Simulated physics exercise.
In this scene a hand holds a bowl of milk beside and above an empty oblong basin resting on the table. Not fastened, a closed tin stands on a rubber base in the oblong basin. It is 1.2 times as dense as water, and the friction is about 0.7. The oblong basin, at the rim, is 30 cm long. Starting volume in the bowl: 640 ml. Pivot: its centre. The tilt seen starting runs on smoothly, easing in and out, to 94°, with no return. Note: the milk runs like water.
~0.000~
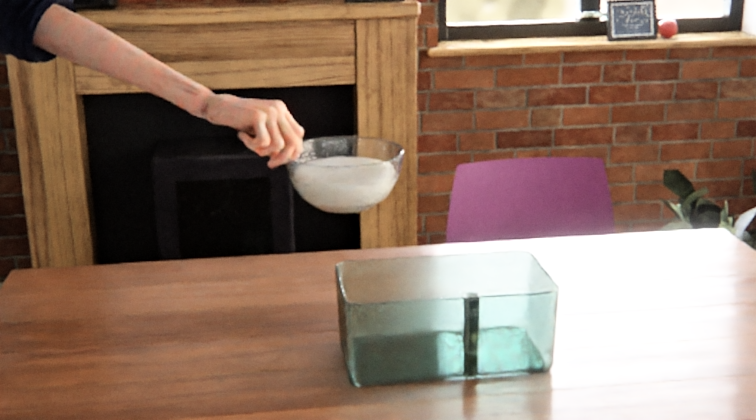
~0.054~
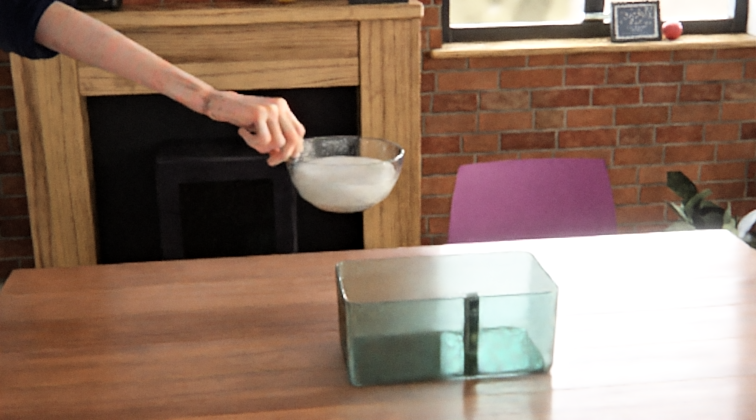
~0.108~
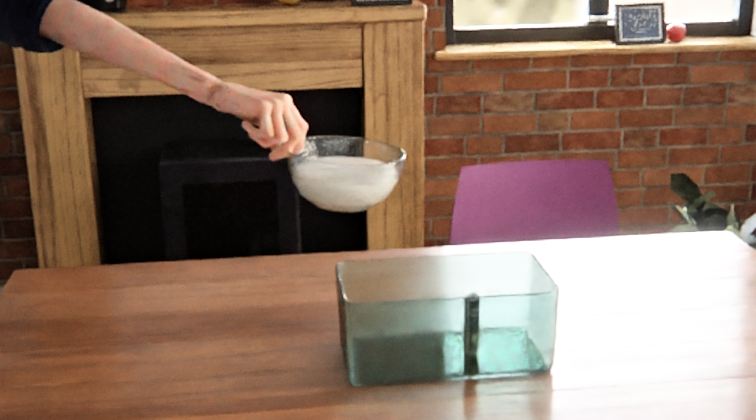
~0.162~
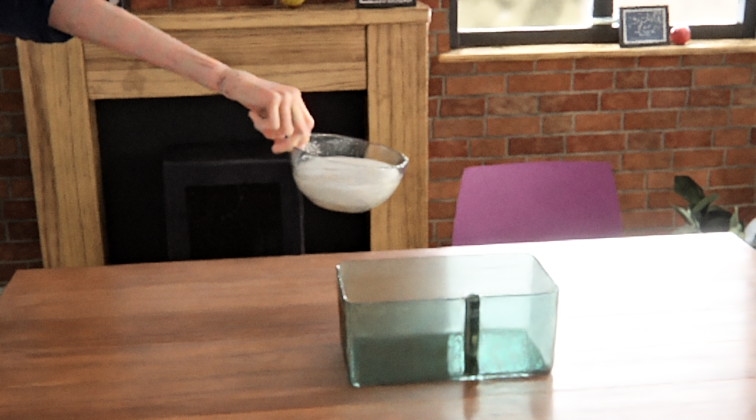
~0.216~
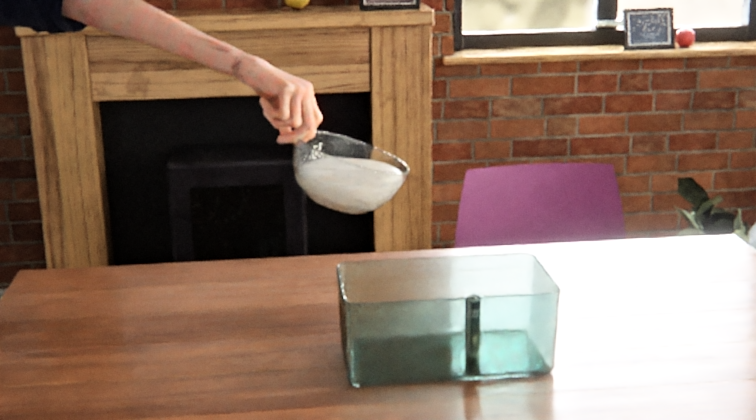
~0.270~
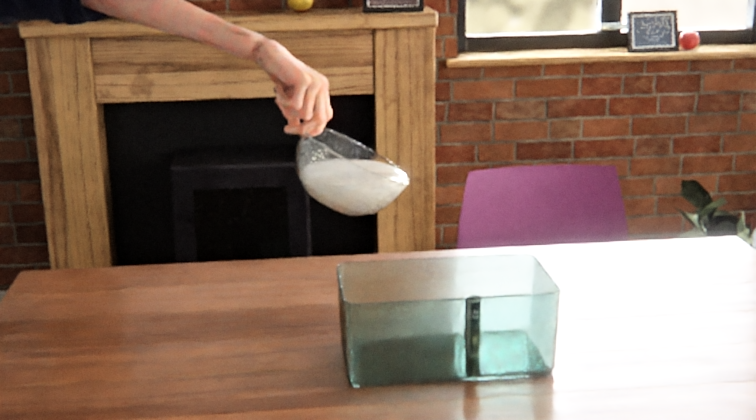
On a wooden table by a fireplace, a hand steadily tilting a glass bowl of milk rightward above a greenish glass basin.
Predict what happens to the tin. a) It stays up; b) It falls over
It falls over (b).
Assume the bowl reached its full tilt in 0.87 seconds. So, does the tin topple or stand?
Then the tin does not tip.
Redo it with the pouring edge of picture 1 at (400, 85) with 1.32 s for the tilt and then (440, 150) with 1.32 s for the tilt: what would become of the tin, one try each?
Try 1: Still standing; try 2: Still standing.
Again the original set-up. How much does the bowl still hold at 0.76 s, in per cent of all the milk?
Around 4 percent of it.
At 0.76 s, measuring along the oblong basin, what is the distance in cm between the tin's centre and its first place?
The tin has gone some 1 cm.
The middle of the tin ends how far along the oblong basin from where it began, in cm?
Shift of tin centre: Approx. 5.0 cm.
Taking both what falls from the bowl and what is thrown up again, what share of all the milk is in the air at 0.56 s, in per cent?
Estimate: About 48 % of all of it.
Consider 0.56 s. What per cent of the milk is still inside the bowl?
Around 30 percent.
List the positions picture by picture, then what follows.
It leans 0°; its right rim is at (402, 150); the milk meets the walls at (291, 172) and (397, 167); the oblong basin's rim runs from (341, 284) to (545, 271); the tin's top is at (472, 298), in the first frame.
It leans 1°; its right rim is at (402, 151); the milk meets the walls at (291, 171) and (397, 167), in the second frame.
It leans 5°; its right rim is at (404, 154); the milk meets the walls at (292, 169) and (397, 168), in the third frame.
It leans 11°; its right rim is at (406, 161); the milk meets the walls at (294, 168) and (399, 170), in the fourth frame.
It leans 19°; its right rim is at (407, 169); the milk meets the walls at (297, 168) and (402, 172), in the fifth frame.
It leans 29°; its right rim is at (407, 180); the milk meets the walls at (299, 170) and (407, 174), in the sixth frame.
After 0.56 s the tilt is 82° and 29 per cent is still to pour; the tin stands where it began.
After 0.76 s the tilt is 94° and 4 per cent is still to pour; the tin leans 6°.
After 0.98 s the tilt is 94° and 0 per cent is still to pour; the tin leans 10°.
After 1.22 s the tilt is 94° and 0 per cent is still to pour; the tin leans 12°.
In the end the tin lies on its side.
